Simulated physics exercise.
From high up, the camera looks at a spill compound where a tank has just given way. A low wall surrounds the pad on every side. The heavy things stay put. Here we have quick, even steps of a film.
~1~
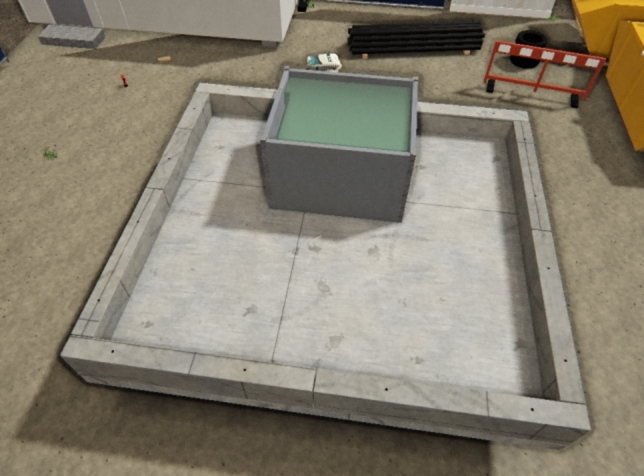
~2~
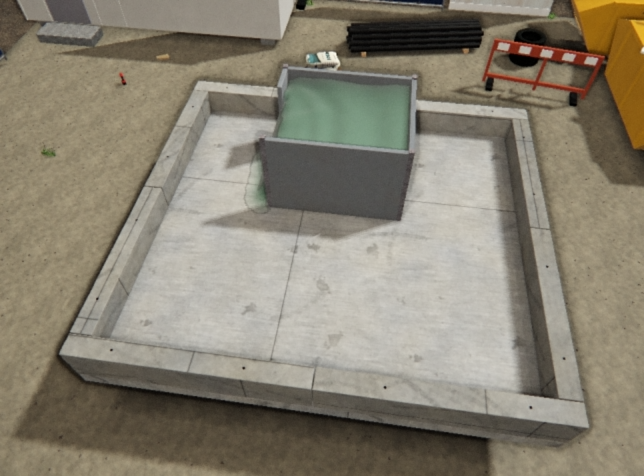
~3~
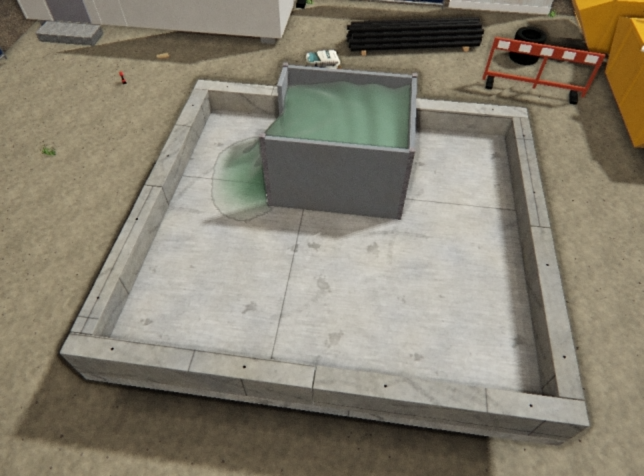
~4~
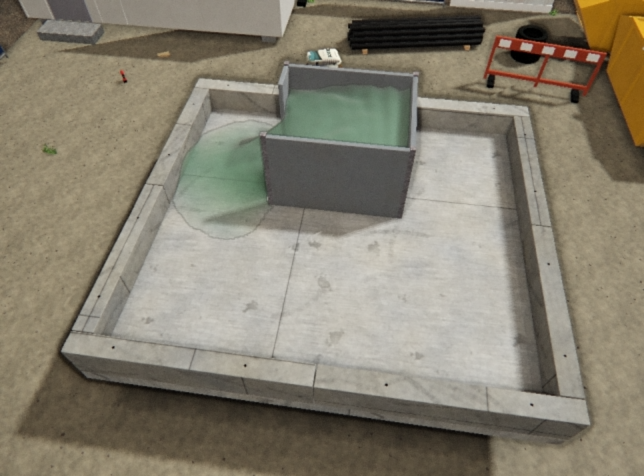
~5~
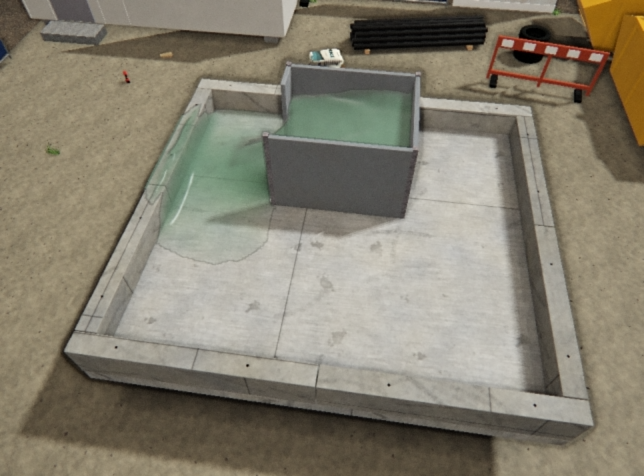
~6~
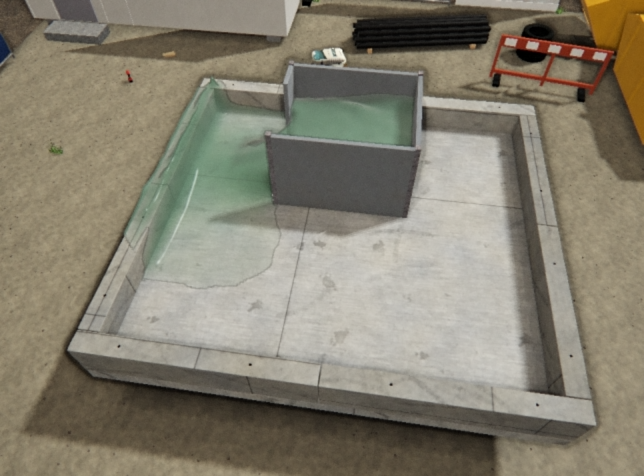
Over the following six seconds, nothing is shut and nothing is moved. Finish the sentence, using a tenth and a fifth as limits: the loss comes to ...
The loss comes to between a tenth and a fifth.
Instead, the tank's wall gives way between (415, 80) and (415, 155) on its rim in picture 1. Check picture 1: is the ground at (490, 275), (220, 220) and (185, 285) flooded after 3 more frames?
First point swamped, second point bare, third point bare.
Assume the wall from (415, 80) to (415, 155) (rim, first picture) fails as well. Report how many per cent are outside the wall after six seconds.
Some 16 in a hundred.
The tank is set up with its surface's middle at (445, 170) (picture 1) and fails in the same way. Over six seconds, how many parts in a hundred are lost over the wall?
About 4 per cent.
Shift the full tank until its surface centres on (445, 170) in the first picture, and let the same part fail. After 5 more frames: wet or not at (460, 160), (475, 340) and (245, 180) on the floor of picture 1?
Untouched, untouched, submerged.
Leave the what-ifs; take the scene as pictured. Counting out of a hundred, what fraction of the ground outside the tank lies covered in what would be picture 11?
Estimate: Some 35 in a hundred.
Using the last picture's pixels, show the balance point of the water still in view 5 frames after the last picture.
Near (274, 184).
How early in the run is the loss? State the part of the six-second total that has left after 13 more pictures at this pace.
Close to 95 per cent.
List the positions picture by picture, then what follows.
Still water in the open tank at (344, 113), in the first frame.
The front is at (260, 209), out from the gap at (278, 154), in the second frame.
The front is at (227, 154), out from the gap at (278, 157), in the third frame.
The front is at (176, 194), out from the gap at (279, 159), in the fourth frame.
Water pours out at (282, 160) and has run to (159, 239), in the fifth frame.
The front is at (146, 273), out from the gap at (285, 160), in the sixth frame.
A moment on, water covers 30 % of the floor; the low wall has let 2 % over.
Next, water covers 35 % of the floor; the low wall has let 7 % over.
Then, water covers 60 % of the floor; the low wall has let 15 % over.
Later, water covers 75 % of the floor; the low wall has let 16 % over.
In the end, water covers 85 % of the floor; the low wall has let 16 % over.
